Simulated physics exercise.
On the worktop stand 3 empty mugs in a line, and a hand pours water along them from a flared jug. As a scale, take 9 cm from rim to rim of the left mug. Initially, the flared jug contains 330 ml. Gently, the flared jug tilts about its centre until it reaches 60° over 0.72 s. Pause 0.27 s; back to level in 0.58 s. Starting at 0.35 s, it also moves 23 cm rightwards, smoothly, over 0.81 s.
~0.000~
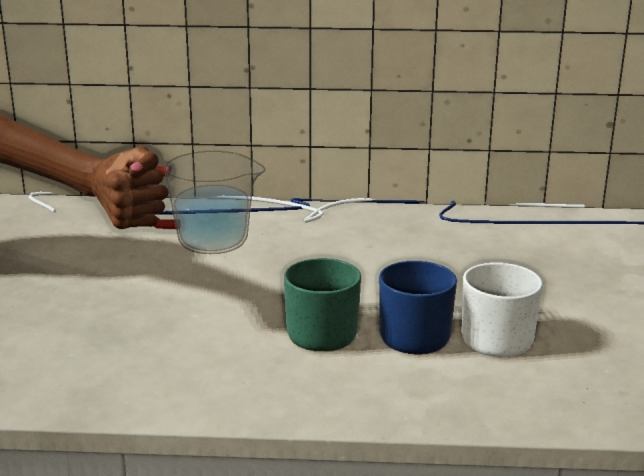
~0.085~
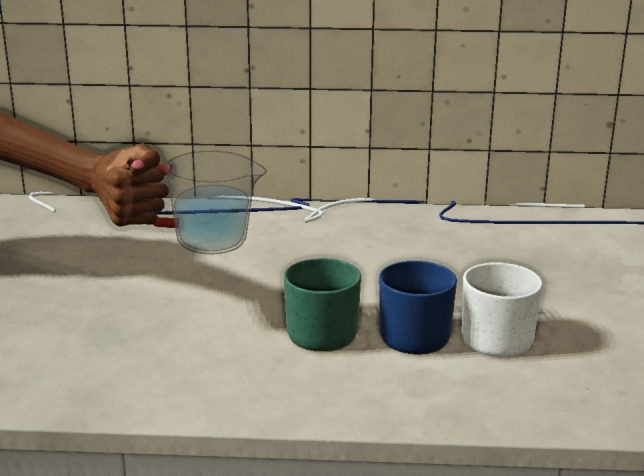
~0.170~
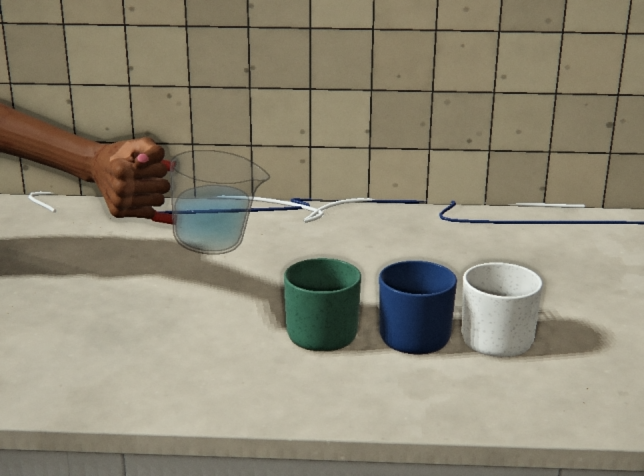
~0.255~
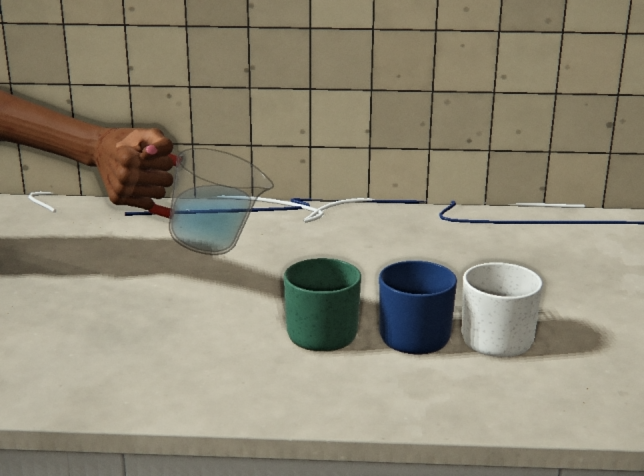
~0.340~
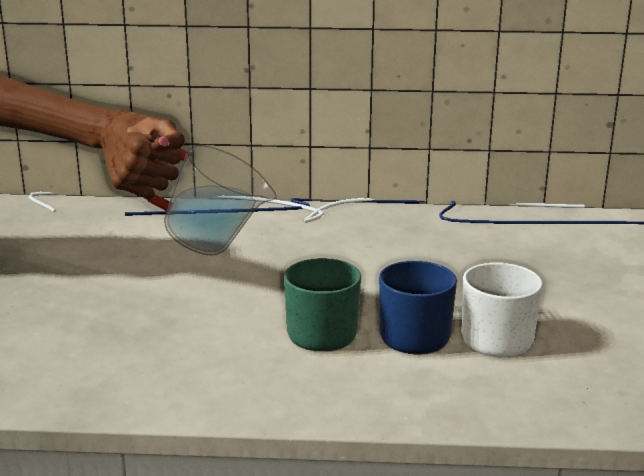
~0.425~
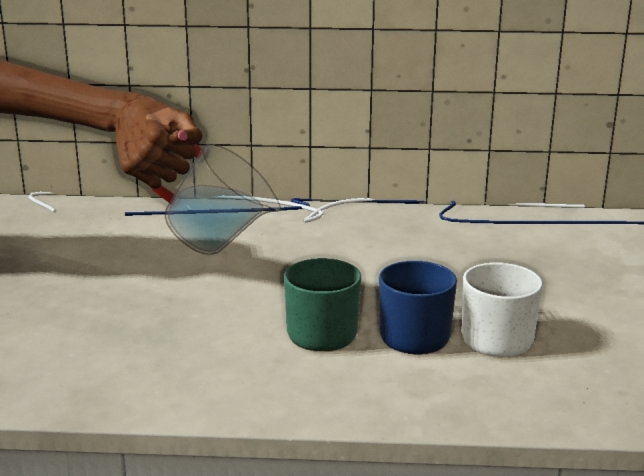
A hand reaches in from the left over a pale worktop, seen from the front and slightly above, with a wall of beige tiles behind. It holds a clear flared jug of bluish water by a red handle, while green, blue and white mugs stand in a line to the right. The hand tilts the jug steadily clockwise, lowering its spout towards the right, while the mugs stay still.
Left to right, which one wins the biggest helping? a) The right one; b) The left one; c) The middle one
The answer is a.
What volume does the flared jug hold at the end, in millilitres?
Some 150 ml.
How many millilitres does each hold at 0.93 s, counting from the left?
Left to right: Roughly 0 ml, 60 ml, 0 ml.
By 0.72 s the tilt is 60° and from the left they hold 0 ml, 0 ml, 0 ml, the flared jug 295 ml, and 0 ml is on the worktop.
By 0.93 s the tilt is 60° and from the left they hold 0 ml, 60 ml, 0 ml, the flared jug 215 ml, and 5 ml is on the worktop.
By 1.15 s the tilt is 49° and from the left they hold 0 ml, 60 ml, 65 ml, the flared jug 155 ml, and 15 ml is on the worktop.
By 1.40 s the tilt is 12° and from the left they hold 0 ml, 60 ml, 95 ml, the flared jug 145 ml, and 20 ml is on the worktop.
At rest from the left they hold 0 ml, 60 ml, 100 ml, the flared jug 145 ml, and 25 ml is on the worktop.
